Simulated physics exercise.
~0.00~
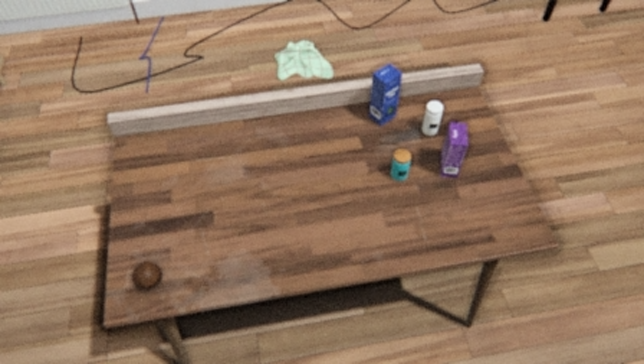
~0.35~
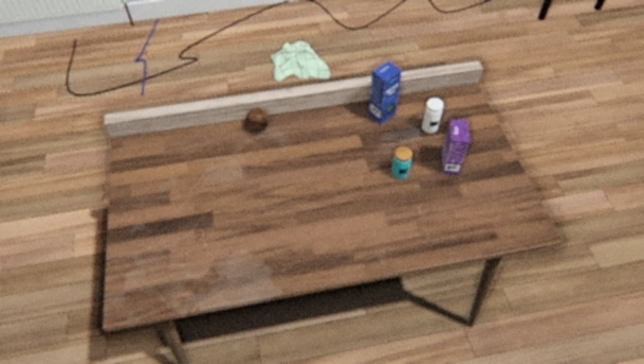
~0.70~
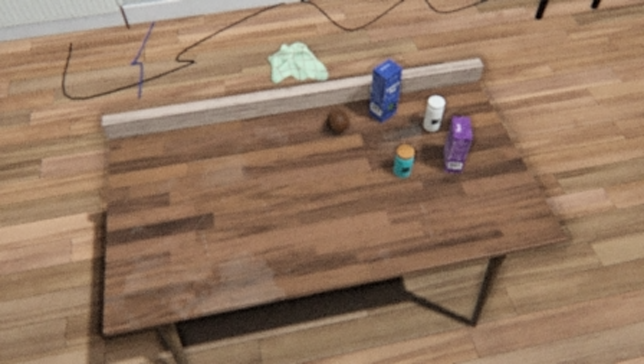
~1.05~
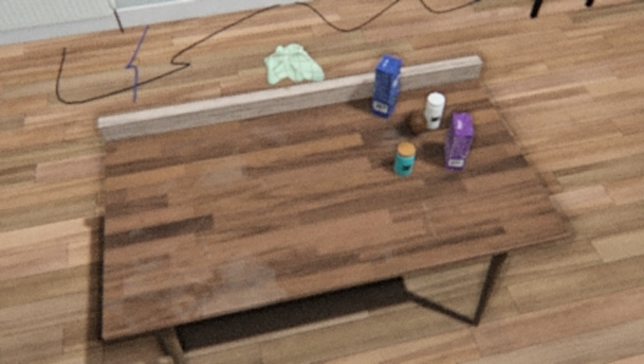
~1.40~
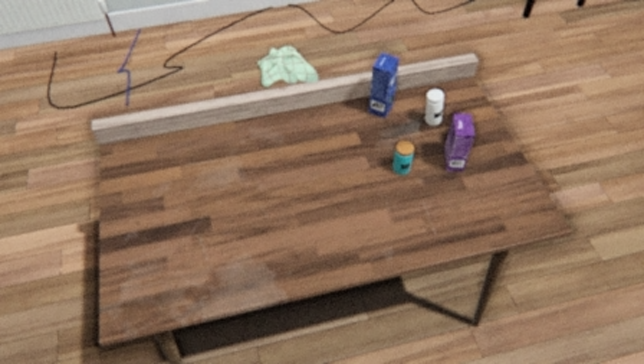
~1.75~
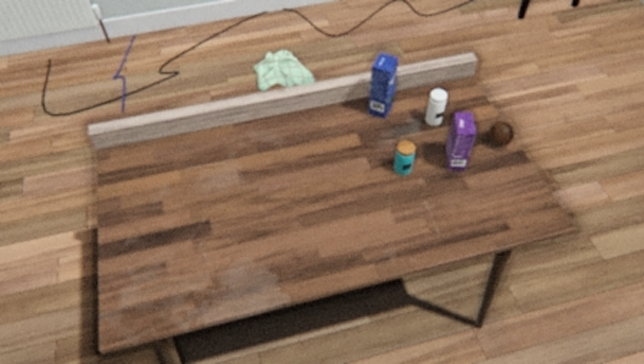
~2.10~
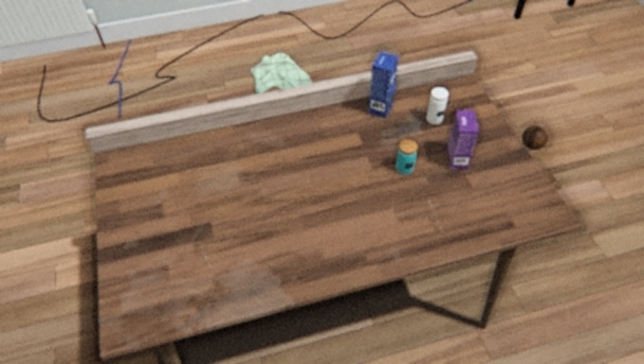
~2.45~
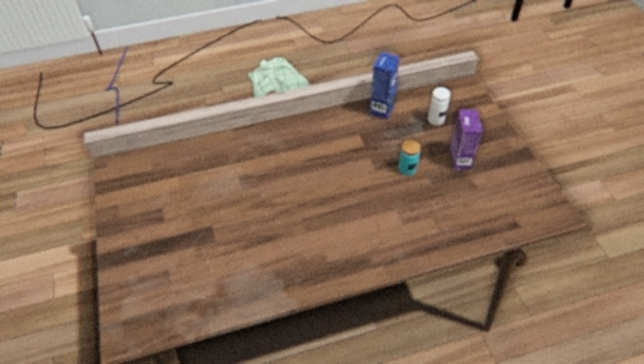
On a wooden table, a brown ball rolls right past standing items and drops off the edge.
